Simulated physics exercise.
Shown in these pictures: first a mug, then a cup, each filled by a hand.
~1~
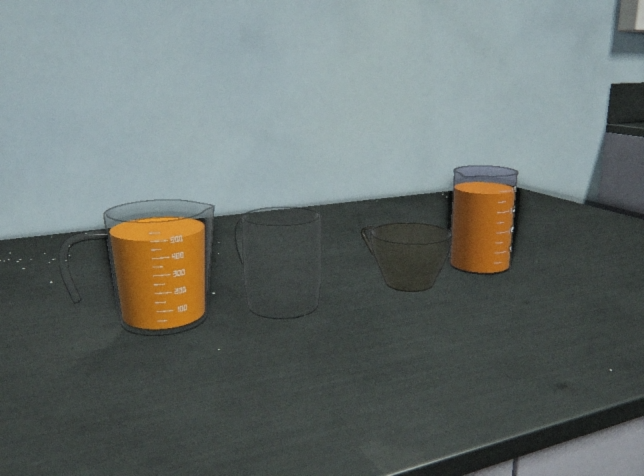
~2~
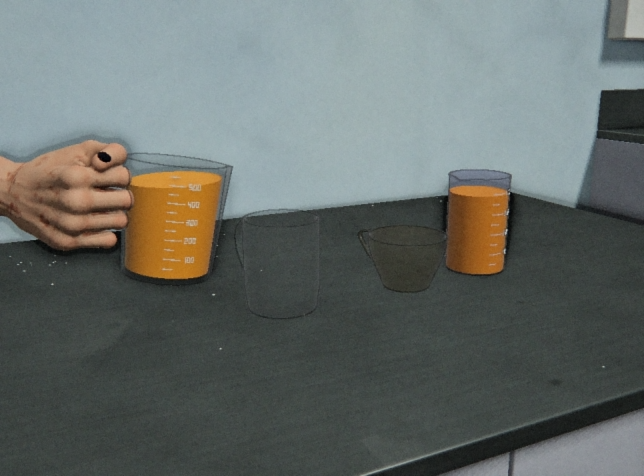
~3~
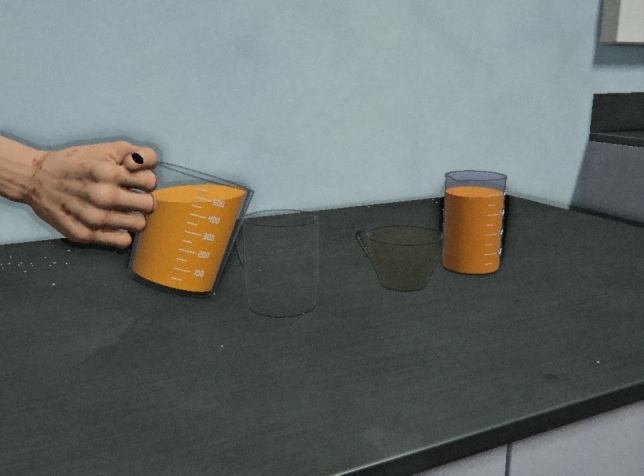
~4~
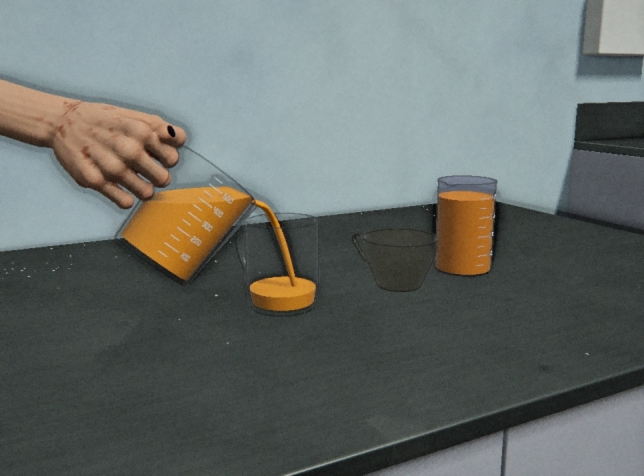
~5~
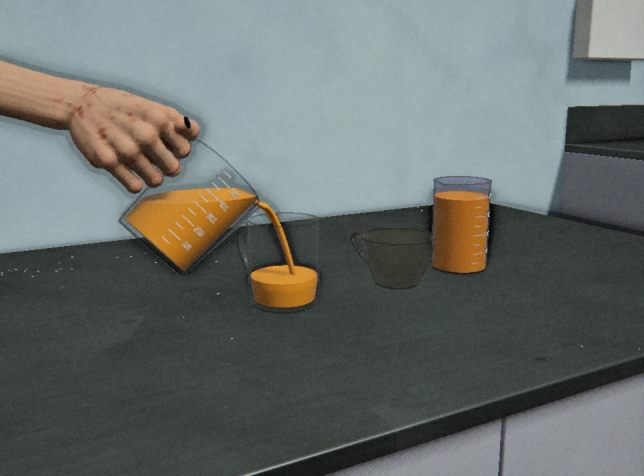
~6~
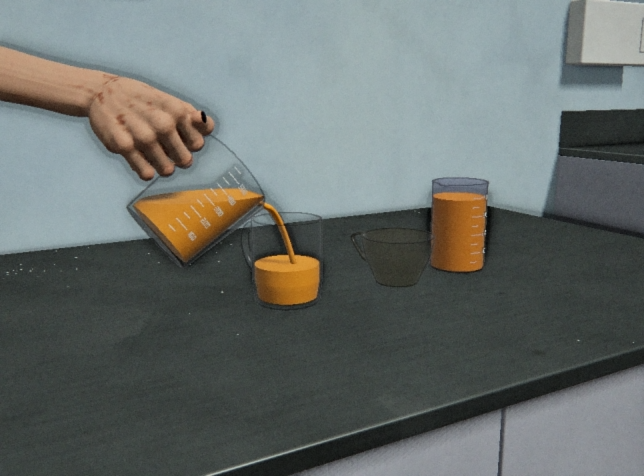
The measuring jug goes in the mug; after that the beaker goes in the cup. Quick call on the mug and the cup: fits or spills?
Mug - spills; cup - spills.
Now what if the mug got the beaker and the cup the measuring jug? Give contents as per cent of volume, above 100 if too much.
Working it through, I get 100 % for the first and 190 % for the second.
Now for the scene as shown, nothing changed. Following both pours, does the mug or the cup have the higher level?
Answer: The one on the left.
Shortly, the mug is about three quarters full.
Then, the mug is full to the brim, some went over its rim.
At the finish, the mug is full to the brim, some went over its rim; the cup is full to the brim, some went over its rim.
